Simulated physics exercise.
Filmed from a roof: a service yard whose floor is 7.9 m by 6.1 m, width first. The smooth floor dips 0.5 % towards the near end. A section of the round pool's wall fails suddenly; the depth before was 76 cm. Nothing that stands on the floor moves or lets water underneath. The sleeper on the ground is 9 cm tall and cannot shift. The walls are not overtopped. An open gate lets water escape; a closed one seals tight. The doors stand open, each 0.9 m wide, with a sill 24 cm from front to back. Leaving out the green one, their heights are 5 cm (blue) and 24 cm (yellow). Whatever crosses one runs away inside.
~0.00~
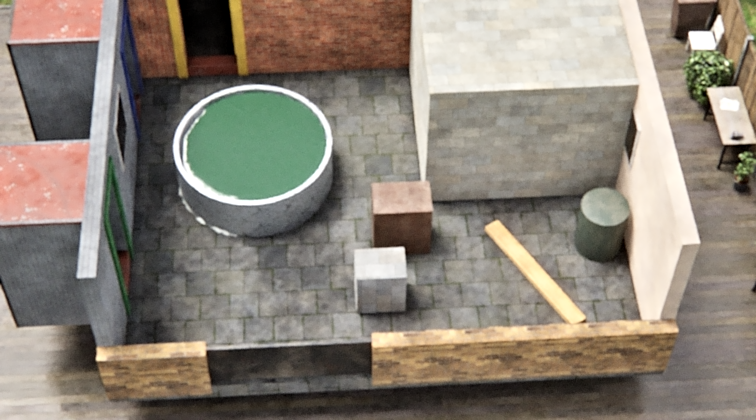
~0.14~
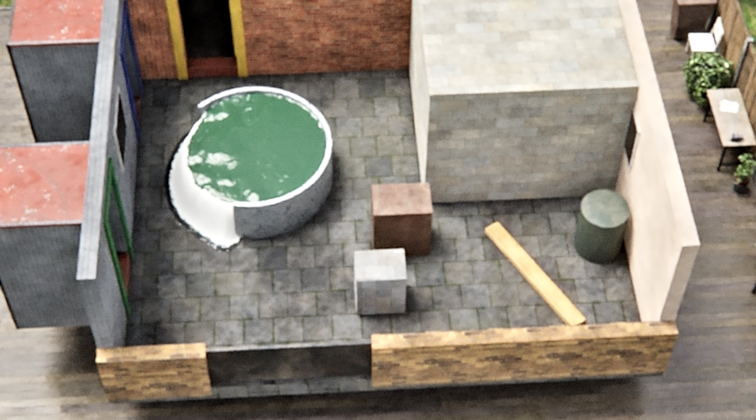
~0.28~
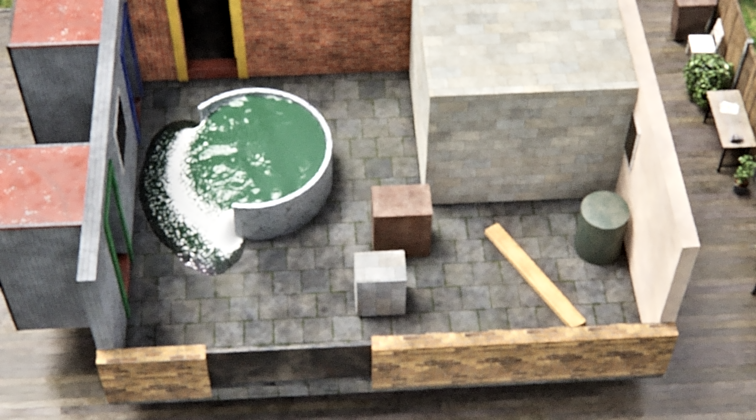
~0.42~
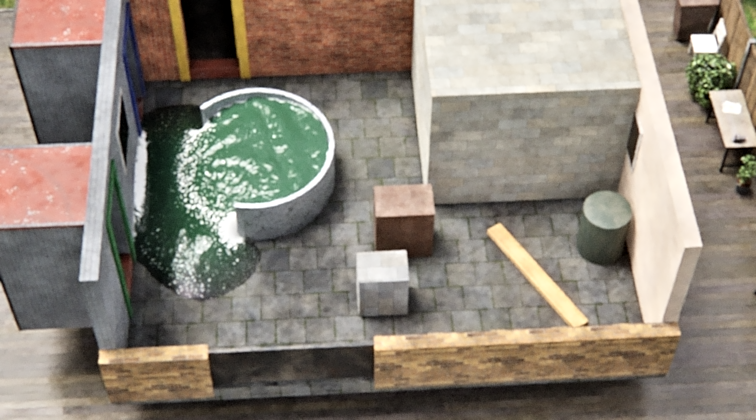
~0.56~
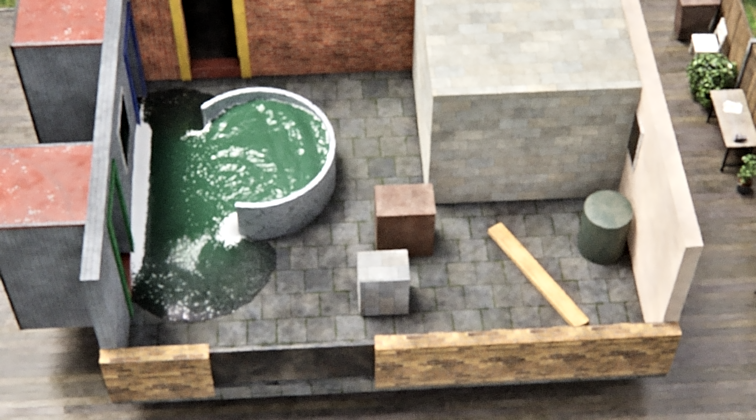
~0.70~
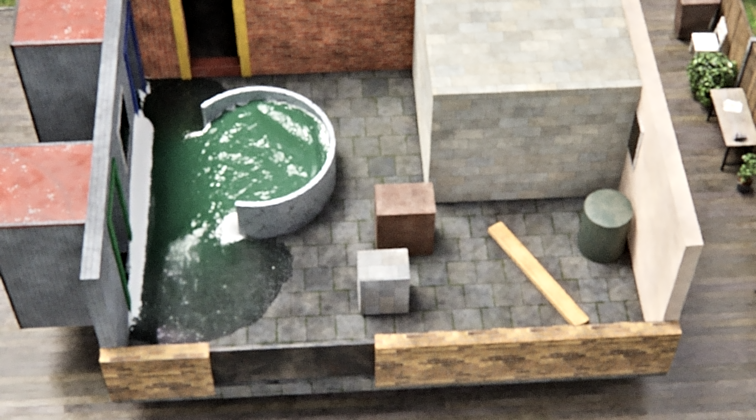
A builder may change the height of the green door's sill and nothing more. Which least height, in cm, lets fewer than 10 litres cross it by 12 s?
Some 29 cm above the ground.
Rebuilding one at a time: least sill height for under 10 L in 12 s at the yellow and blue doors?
About 18 cm at yellow and 27 cm at blue.
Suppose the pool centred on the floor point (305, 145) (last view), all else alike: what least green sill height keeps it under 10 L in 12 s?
About 20 cm.
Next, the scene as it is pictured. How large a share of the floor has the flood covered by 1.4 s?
Near 25 per cent is wet.
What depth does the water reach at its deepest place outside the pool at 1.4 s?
Roughly 55 cm.
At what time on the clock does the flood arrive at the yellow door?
Arrival: Yellow 0.8 s.
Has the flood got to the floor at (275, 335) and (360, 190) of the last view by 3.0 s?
In turn: Flooded, dry.
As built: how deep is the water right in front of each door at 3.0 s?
In cm: Blue 17, yellow 20, green 17.
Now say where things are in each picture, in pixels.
The round pool at (253, 146) is whole and still, 76 cm deep; the green door at (120, 245) is dry, in the first frame.
Water pours out at (184, 185) and has run 0.3 m, to (219, 247); about 8 cm deep outside, 76 cm at the back, in the second frame.
The gap is at (184, 188), the front 0.8 m out at (211, 270); the back of the round pool holds 76 cm, in the third frame.
The front is at (182, 290), 1.3 m from the gap at (187, 190); 4.2 m2 of floor is wet, 76 cm left at the back, in the fourth frame.
The gap is at (188, 190), the front 1.8 m out at (163, 313); the back of the round pool holds 70 cm, in the fifth frame.
The gap is at (188, 189), the front 2.4 m out at (130, 333); the back of the round pool holds 63 cm; water is at the green door at (123, 246), in the sixth frame.
After 1.4 s water covers 25 % of the floor, deepest (55 cm) near (138, 206); 33 cm at the green door, 7 litres in over its 26 cm sill.
After 3.0 s water covers 60 % of the floor, deepest (36 cm) near (127, 377); 17 cm at the green door, 19 litres in over its 26 cm sill.
After 12.0 s water covers 100 % of the floor, deepest (14 cm) near (333, 367); 8 cm at the green door, 19 litres in over its 26 cm sill.
At the green door as built, the water arrived by 0.6 s and peaked near 38 cm at 0.7 s.
Run again over the same 12 s with other heights there, 23 litres in over 25.5 cm, 2 litres over 34.5 cm. The limit of 10 litres is kept from about 29 cm up.
